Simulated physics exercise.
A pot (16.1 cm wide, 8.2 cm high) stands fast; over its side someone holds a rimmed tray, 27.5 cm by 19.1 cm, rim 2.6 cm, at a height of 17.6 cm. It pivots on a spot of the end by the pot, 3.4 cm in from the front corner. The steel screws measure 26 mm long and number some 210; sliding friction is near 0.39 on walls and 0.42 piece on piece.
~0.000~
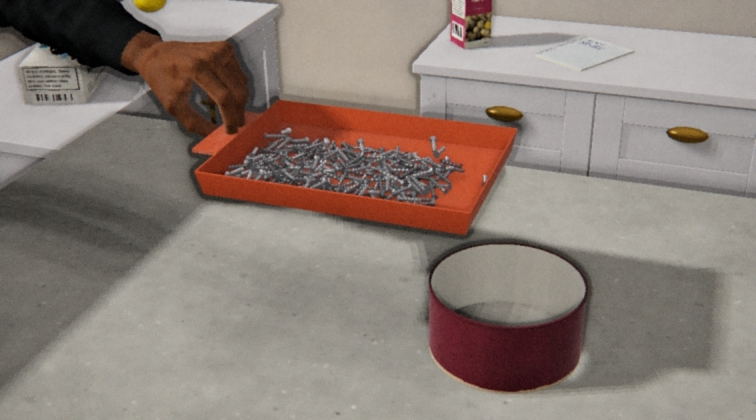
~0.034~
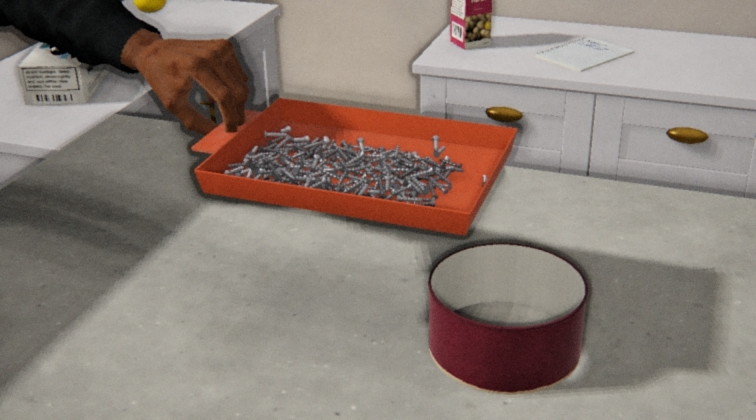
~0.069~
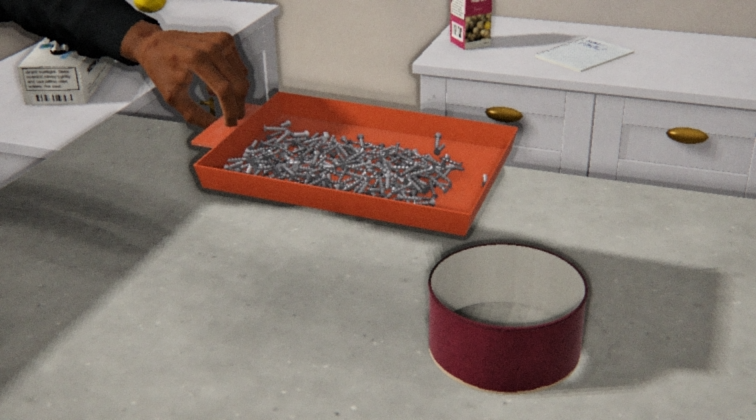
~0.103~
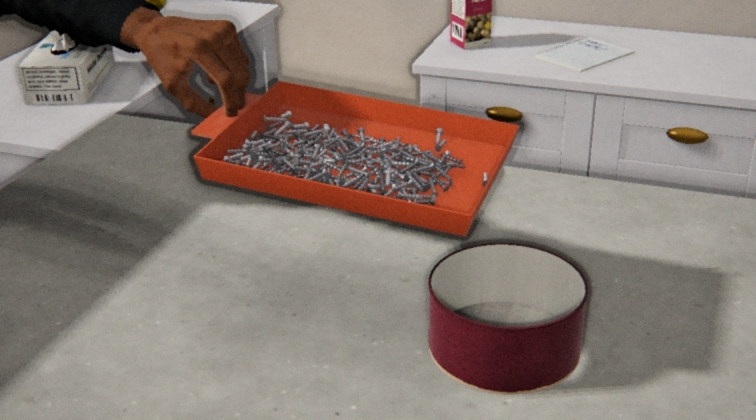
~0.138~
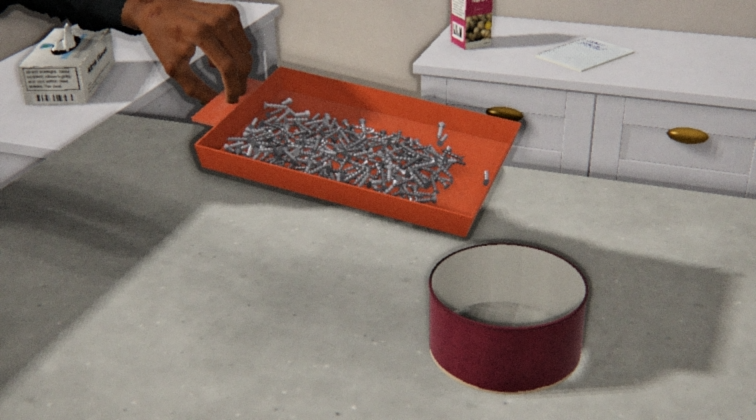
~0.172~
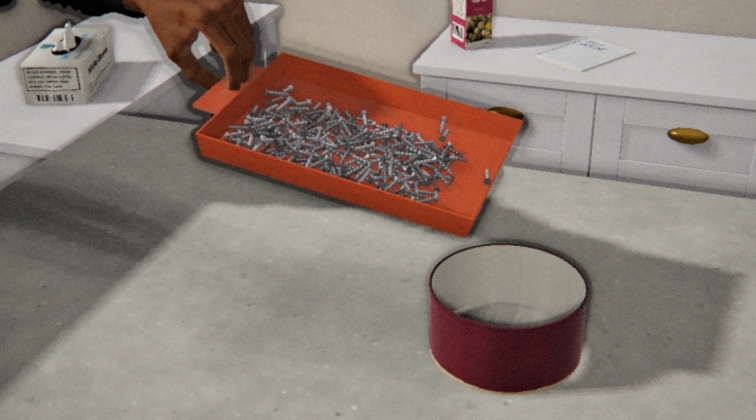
At the start, a hand holds a shallow orange tray of small metal screws level above a gray surface, near a dark red round pot. The hand then lifts the tray's left end, gradually at first and then faster, so the tray slants down toward the right while the pot stays still.
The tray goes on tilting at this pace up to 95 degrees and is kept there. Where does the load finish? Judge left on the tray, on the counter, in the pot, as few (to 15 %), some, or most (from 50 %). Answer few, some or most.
Tray few, counter most, pot some.
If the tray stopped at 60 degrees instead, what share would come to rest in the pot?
In that case some 20 per cent.
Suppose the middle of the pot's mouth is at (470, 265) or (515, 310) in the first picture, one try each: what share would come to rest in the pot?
About 0 and 95 per cent.
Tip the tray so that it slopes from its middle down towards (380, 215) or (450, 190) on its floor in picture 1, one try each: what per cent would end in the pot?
About 0 and 65 per cent.
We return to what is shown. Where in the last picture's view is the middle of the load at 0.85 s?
Around (504, 229).
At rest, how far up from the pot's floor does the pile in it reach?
Roughly 2.0 cm.
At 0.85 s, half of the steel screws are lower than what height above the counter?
Some 18 cm.
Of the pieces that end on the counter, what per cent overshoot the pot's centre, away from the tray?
Roughly 90 per cent.
Then, at 0.58 s, tilt 52 degrees; the tray holds 100 %, the pot 0 %.
After 0.85 s, tilt 79 degrees; the tray holds 60 %, the pot 0 %.
After 1.23 s, tilt 95 degrees; the tray holds 5 %, the pot 25 %.
In the end, at 2.0 s, tray 0 %, counter 70 %, pot 30 %.
